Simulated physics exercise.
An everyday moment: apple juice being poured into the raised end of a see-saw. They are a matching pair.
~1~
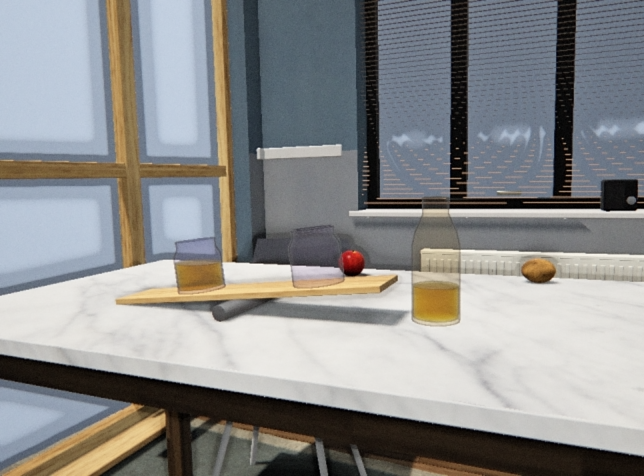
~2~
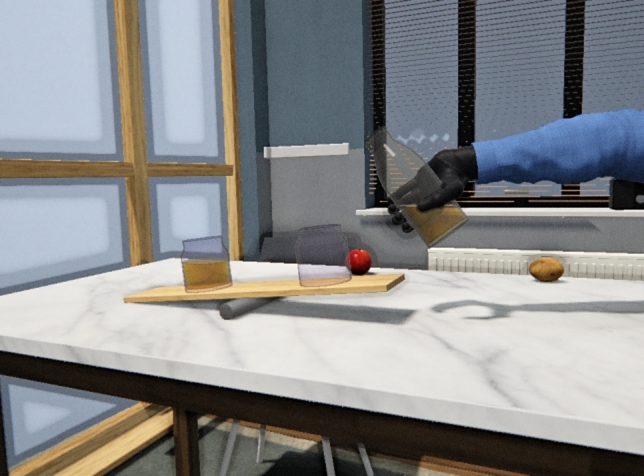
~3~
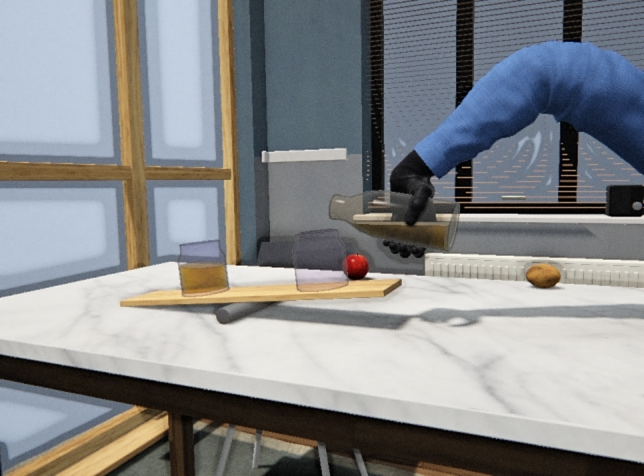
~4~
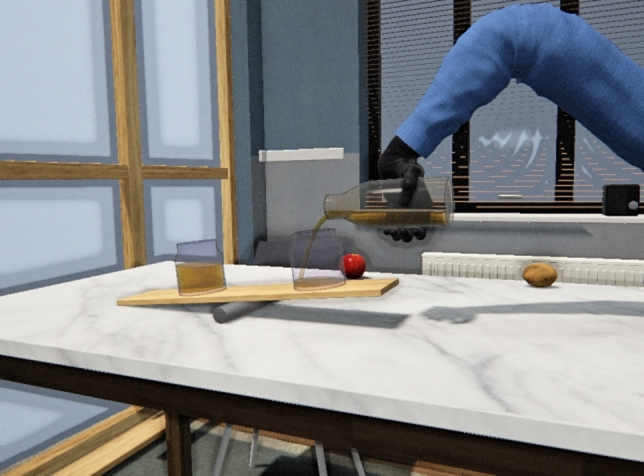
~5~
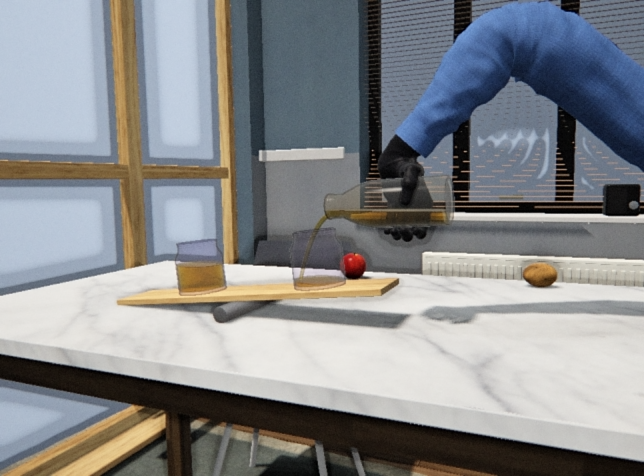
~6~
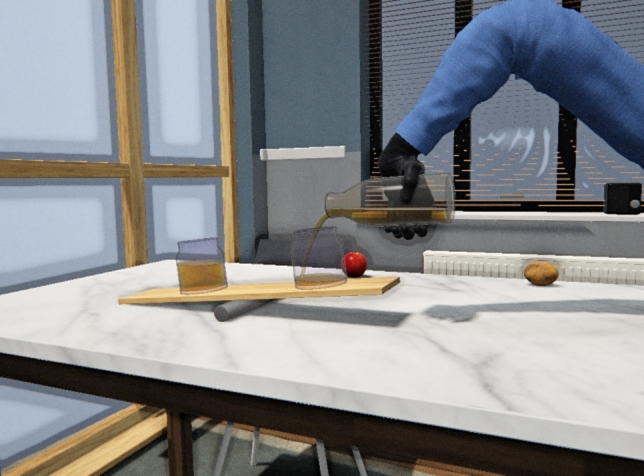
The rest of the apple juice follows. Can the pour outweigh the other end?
It tips the other way.
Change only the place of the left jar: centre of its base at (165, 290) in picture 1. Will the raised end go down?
My call: Does not move.
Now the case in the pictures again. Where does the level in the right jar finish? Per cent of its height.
Roughly 40 per cent.
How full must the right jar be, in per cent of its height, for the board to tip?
I make it 25 per cent.
Shortly, the right jar is about a quarter full; the board leans as before.
Then, the right jar is about a third full; the board has swung over, and that end is down.
At the finish, the right jar is about a third full; the board has swung over, and that end is down.
